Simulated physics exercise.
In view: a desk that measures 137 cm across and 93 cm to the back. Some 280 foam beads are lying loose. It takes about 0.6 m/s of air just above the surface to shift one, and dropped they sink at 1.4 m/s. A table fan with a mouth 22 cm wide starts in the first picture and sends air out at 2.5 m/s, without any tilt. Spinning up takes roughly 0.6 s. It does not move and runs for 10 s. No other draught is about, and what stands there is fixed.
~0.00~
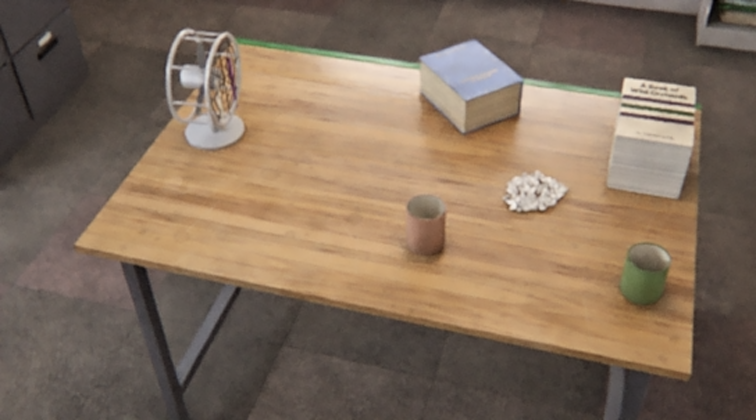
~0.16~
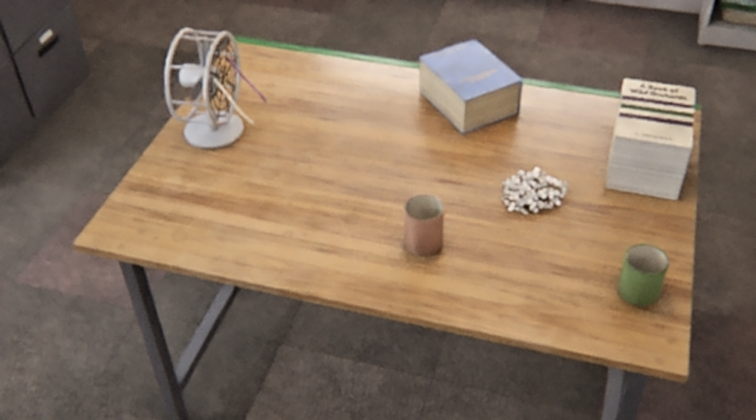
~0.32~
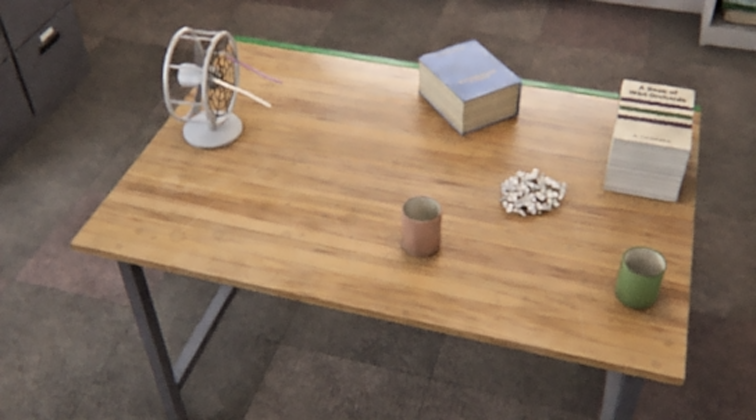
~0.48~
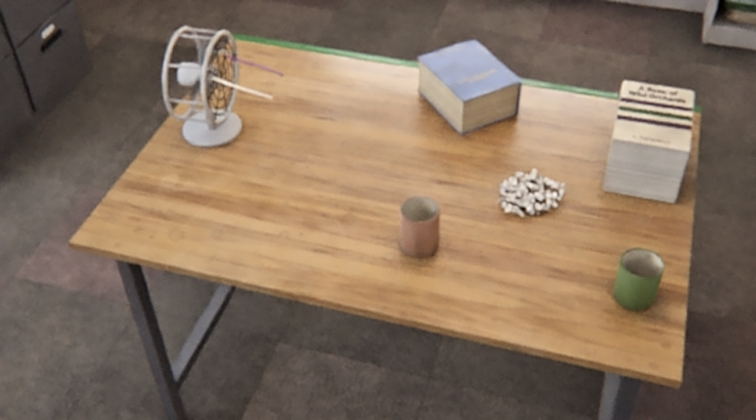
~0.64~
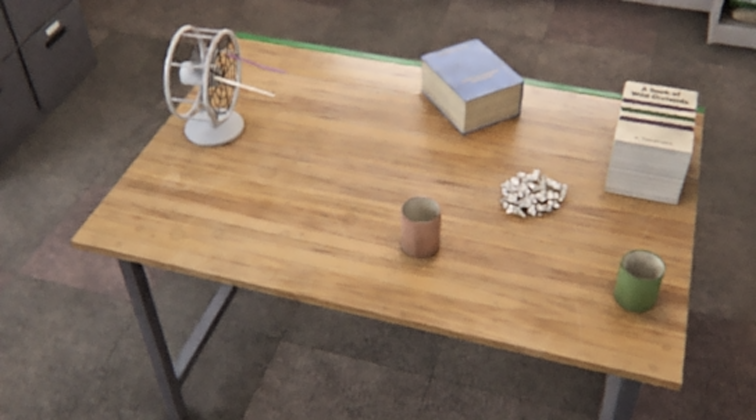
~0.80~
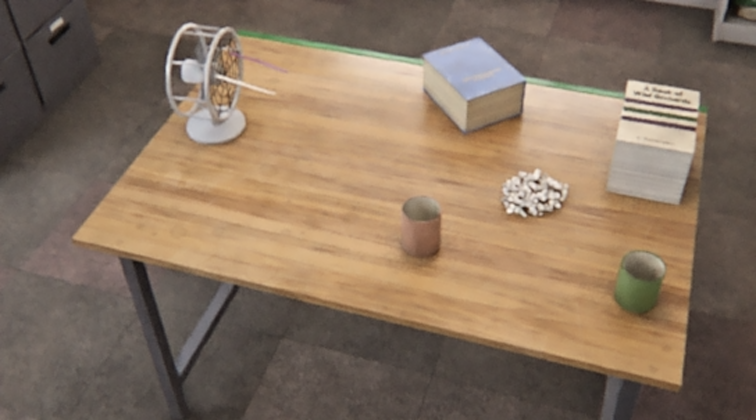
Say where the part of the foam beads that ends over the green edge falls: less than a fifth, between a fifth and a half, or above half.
By then less than a fifth are over the green edge.
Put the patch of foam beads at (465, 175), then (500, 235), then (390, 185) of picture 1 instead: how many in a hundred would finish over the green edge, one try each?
In turn about 2 %, 0 %, 0 %.
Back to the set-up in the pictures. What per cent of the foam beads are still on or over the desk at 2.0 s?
About 20 %.
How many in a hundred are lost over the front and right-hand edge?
About 10 % front, 70 % right-hand.
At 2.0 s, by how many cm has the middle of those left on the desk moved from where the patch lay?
About 45 cm.
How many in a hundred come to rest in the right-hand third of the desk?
Some 15 per cent.
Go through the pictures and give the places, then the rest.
The middle of the foam beads is near (533, 192), none has stirred yet and the mouth of the table fan is at (206, 78), in the first frame.
The middle of the foam beads is near (529, 190), none has stirred yet and the green edge is centred on (453, 69), in the second frame.
The middle of the foam beads is near (528, 191), none has stirred yet, the top of a mug is at (422, 209) and the top of a book is at (655, 113), in the third frame.
The middle of the foam beads is near (526, 191) and none has stirred yet, in the fourth frame.
The middle of the foam beads is near (528, 192) and none has stirred yet, in the fifth frame.
The middle of the foam beads is near (529, 192) and none has stirred yet, in the sixth frame.
After 2.0 s the count stands so, 0 % are over the green edge; the middle of those still in play is near (611, 337).
After 3.2 s the count stands so, 0 % are over the green edge.
After 5.5 s the count stands so, 0 % are over the green edge.
After 10.0 s, at the end, 0 % are over the green edge.
